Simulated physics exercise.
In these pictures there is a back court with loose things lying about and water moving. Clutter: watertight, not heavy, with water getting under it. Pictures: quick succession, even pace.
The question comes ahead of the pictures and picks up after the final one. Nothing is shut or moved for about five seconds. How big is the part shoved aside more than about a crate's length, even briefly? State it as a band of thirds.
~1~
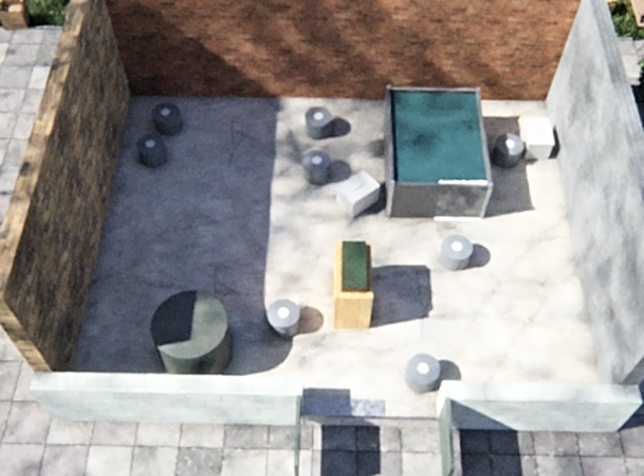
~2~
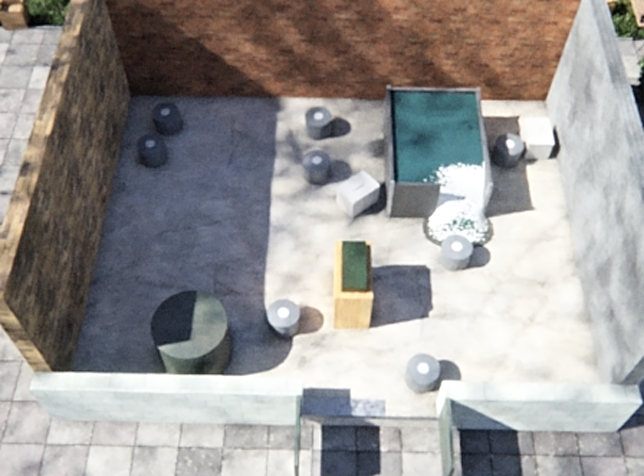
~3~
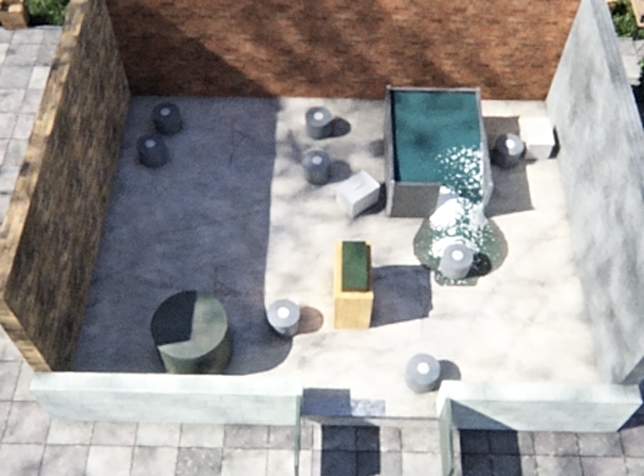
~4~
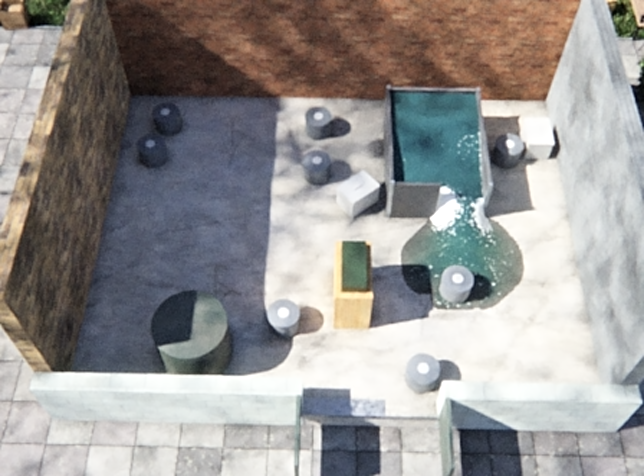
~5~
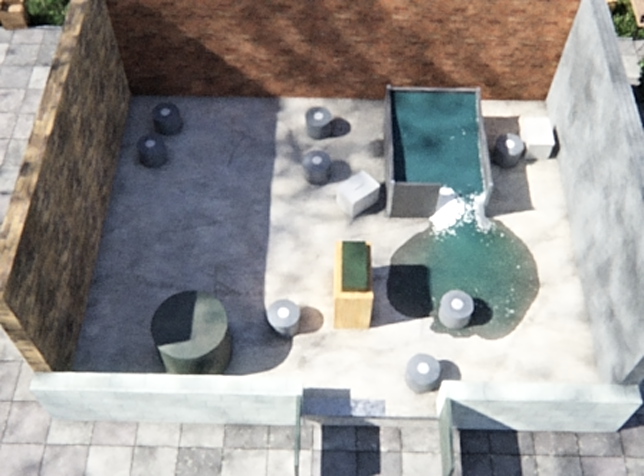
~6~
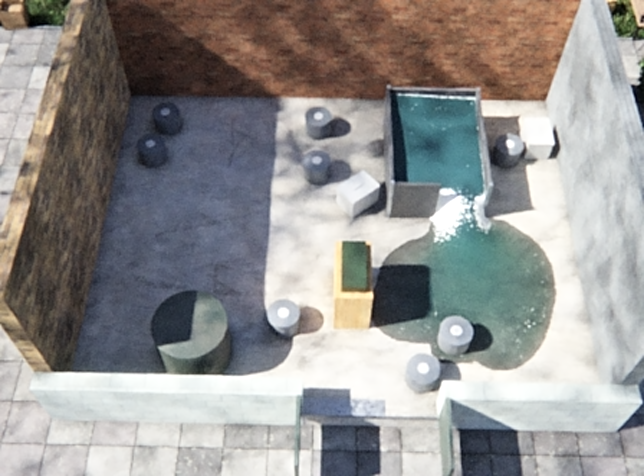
Fewer than a third of the things get pushed well away.
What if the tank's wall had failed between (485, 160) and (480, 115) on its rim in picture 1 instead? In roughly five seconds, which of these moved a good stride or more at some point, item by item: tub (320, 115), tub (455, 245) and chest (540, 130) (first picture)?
Travels that far, falls short, travels that far.
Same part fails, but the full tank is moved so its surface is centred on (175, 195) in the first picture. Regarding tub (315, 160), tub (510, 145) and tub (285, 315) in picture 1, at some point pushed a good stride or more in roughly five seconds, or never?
In turn: Under that mark, under that mark, beyond that mark.
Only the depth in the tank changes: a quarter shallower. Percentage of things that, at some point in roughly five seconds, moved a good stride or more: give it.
I'd say somewhere about 20 percent.
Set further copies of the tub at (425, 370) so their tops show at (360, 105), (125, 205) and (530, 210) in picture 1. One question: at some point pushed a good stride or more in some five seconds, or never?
Outcome per entry: Stays where it is / stays where it is / stays where it is.
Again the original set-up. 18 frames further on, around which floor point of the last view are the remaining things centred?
Mean position: Approx. (330, 175) px.
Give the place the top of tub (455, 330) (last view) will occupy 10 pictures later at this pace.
Approximately at pixel (403, 384).
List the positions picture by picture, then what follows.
A tub at (457, 247), on the bottom; a tub at (317, 161), on the bottom; 0 of 10 have shifted, in the first picture.
A tub at (457, 247) rests on the ground; a tub at (317, 161) rests on the ground; 0 of 10 have shifted, in the second picture.
A tub at (458, 255), on the bottom, close to its start; a tub at (317, 161) rests on the ground; 1 of 10 have shifted, in the third picture.
A tub at (458, 279) rests on the ground, a stride from its start; a tub at (317, 161), on the bottom; 1 of 10 have shifted, in the fourth picture.
A tub at (458, 304) rests on the ground, a stride from its start; a tub at (317, 161), on the bottom; 1 of 10 have shifted, in the fifth picture.
A tub at (457, 331) rests on the ground, a stride from its start; a tub at (317, 161) rests on the ground; 1 of 10 have shifted, in the sixth picture.
A moment on, 1 of 10 are well off their spots; 0 afloat.
Next, 2 of 10 are well off their spots; 1 afloat.
Later, 2 of 10 are well off their spots; 0 afloat.
In the end, 2 of 10 are well off their spots, and 2 have been at some point; 0 afloat.
